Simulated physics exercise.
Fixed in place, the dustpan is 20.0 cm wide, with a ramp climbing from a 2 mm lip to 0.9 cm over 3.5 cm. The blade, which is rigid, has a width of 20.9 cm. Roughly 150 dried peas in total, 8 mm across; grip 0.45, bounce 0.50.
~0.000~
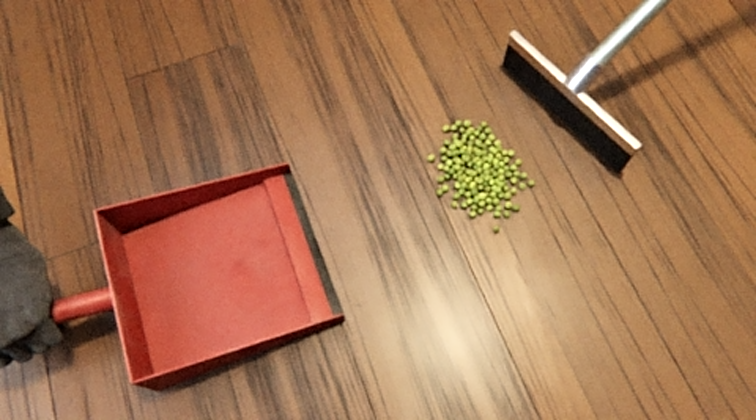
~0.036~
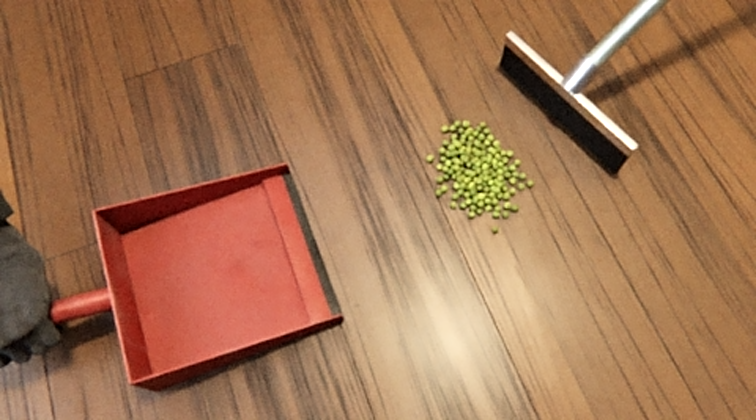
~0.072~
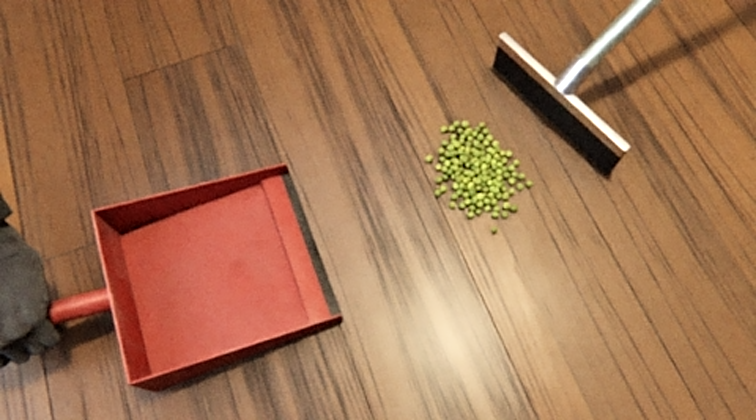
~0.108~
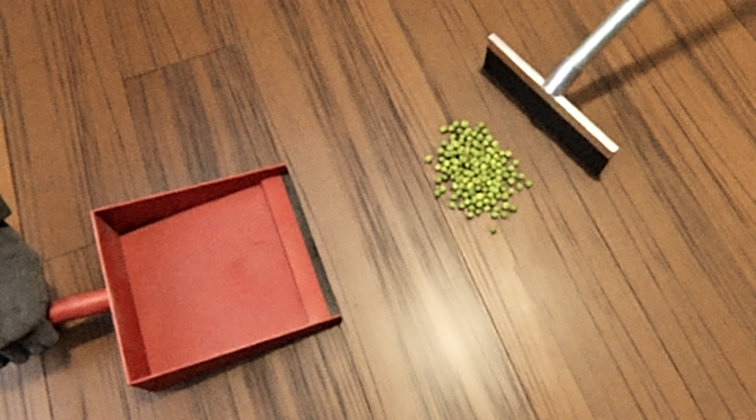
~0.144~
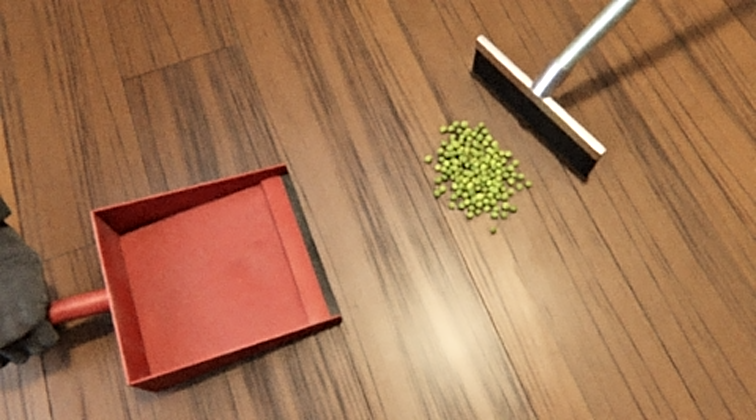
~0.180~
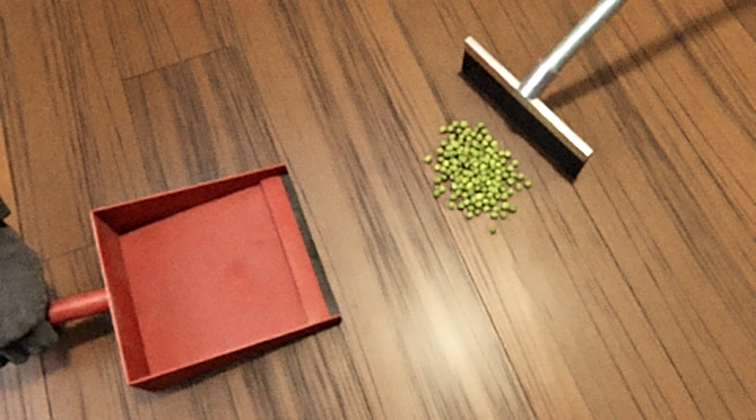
A broad, straight blade on a metal handle starts at the upper right, apart from a small heap of green peas on a wooden floor. It slides a short way left, closing in on the heap, while the peas stay undisturbed and a gloved hand keeps a red dustpan still at left.
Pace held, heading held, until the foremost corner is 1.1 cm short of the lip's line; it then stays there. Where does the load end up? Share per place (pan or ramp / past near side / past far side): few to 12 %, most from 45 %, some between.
Pan: Few. Near side: Few. Far side: Few.
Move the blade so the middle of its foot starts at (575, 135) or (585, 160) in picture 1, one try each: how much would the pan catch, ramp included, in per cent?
About 0 and 0 per cent.
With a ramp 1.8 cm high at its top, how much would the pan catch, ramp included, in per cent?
0 per cent.
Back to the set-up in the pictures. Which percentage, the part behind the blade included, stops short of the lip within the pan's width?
That comes to near 95 percent.
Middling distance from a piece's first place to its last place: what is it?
14 cm, roughly.
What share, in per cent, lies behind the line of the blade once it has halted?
Estimate: Around 45 %.
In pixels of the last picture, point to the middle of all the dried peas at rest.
Near (369, 226).
After 0.50 s, middle of the blade 17 cm from the lip; 0 % over the lip, far side 0 %, near side 0 %.
After 0.71 s, middle of the blade 9 cm from the lip; 0 % over the lip, far side 5 %, near side 0 %.
After 1.04 s, middle of the blade 4 cm from the lip; 0 % over the lip, far side 5 %, near side 0 %.
By 1.5 s all is still; pan 0 %, near side 0 %, far side 5 %, in front of the lip or behind the blade 95 %.
